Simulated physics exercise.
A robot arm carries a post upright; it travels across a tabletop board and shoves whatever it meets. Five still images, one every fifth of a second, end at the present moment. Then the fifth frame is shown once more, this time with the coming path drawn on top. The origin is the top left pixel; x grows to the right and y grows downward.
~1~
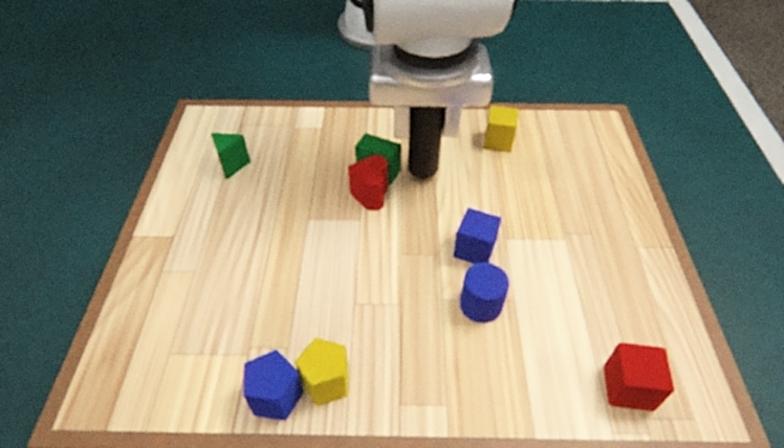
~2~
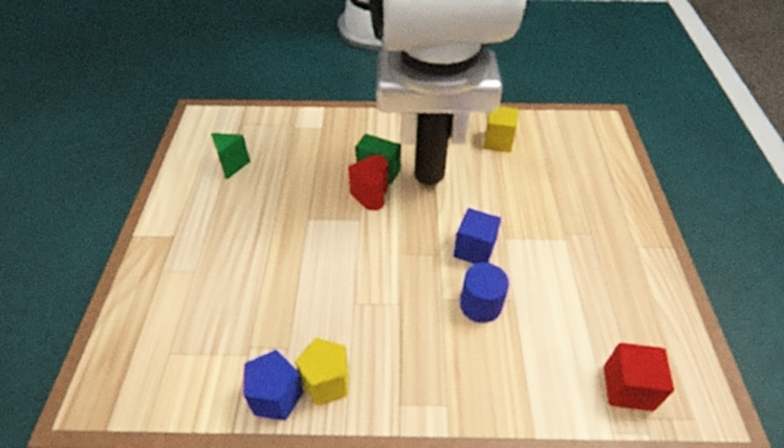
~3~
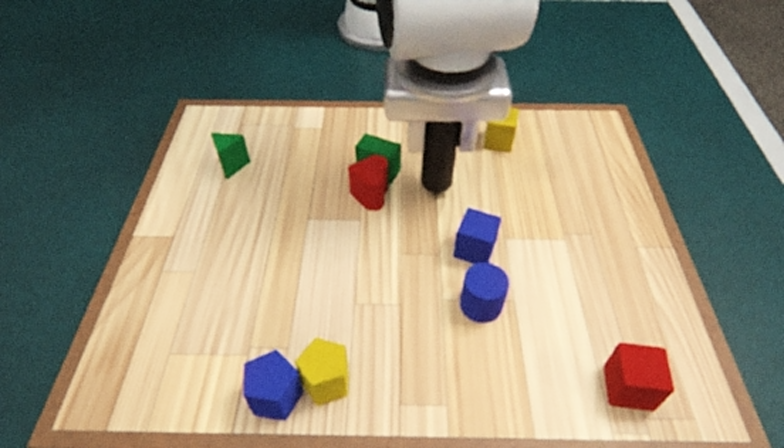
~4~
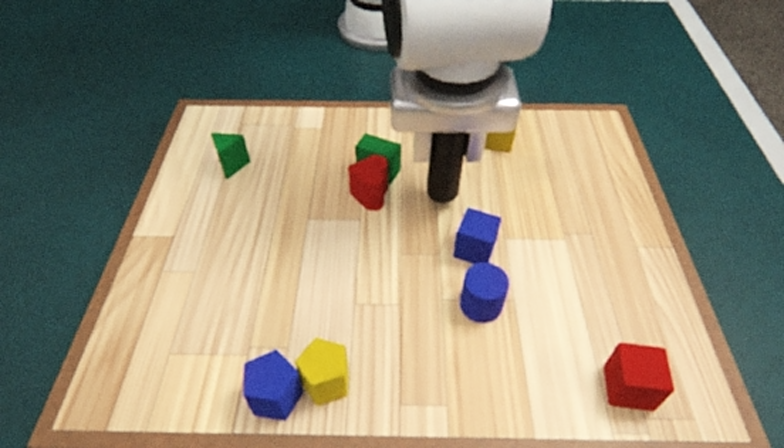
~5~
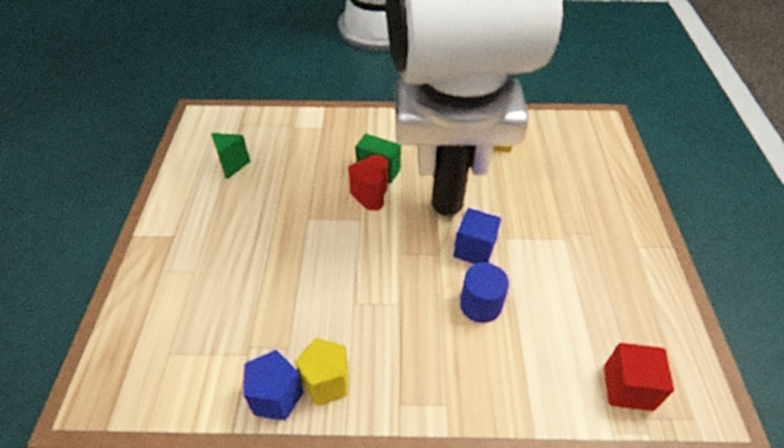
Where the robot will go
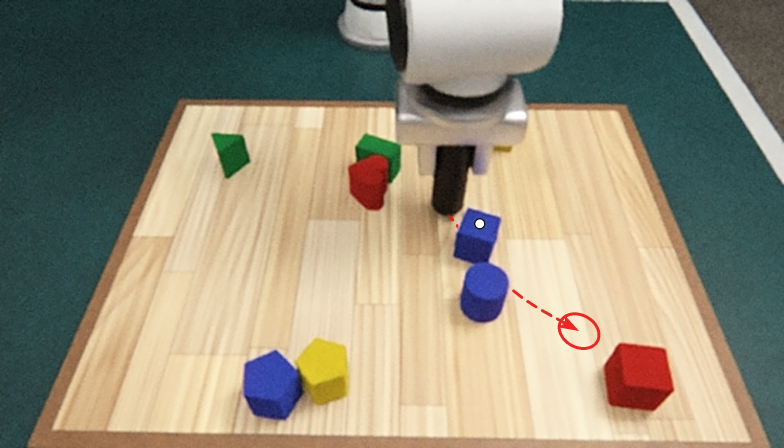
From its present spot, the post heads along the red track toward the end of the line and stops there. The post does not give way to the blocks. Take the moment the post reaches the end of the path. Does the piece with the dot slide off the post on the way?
My answer is yes.
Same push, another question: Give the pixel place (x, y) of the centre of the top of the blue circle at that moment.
Top centre: (489, 305).
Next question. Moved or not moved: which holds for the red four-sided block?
Left in place.
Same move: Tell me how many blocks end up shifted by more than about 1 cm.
I'm going with two.
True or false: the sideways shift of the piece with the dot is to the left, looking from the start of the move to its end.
The statement is false.
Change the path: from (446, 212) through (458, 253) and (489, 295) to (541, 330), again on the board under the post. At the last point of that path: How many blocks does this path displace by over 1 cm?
I foresee two blocks being moved.
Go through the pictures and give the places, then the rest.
The first picture shows tip of the post (423, 169), middles of tops, blue four-sided block (480, 224), blue circle (487, 280), red four-sided block (646, 365).
The second picture shows post (430, 175), nothing pushed.
The third picture shows post (437, 183), nothing pushed.
The fourth picture shows post (443, 193), nothing pushed.
The fifth picture shows post (447, 205), blue four-sided block (480, 224), blue circle (487, 280), red four-sided block (646, 365).
The line goes from (446, 212) over (478, 252) and (519, 295) to (579, 331); the dot is on the blue four-sided block.
What follows on the original path. One third of the way, post (480, 246); blue four-sided block (508, 259); blue circle (487, 288).
Two thirds of the way, post (523, 290); blue four-sided block (543, 306), turned 50° clockwise; blue circle (489, 305).
At the end, post (582, 324); blue four-sided block (561, 330), turned 100° clockwise; blue circle (489, 305); red four-sided block unmoved.
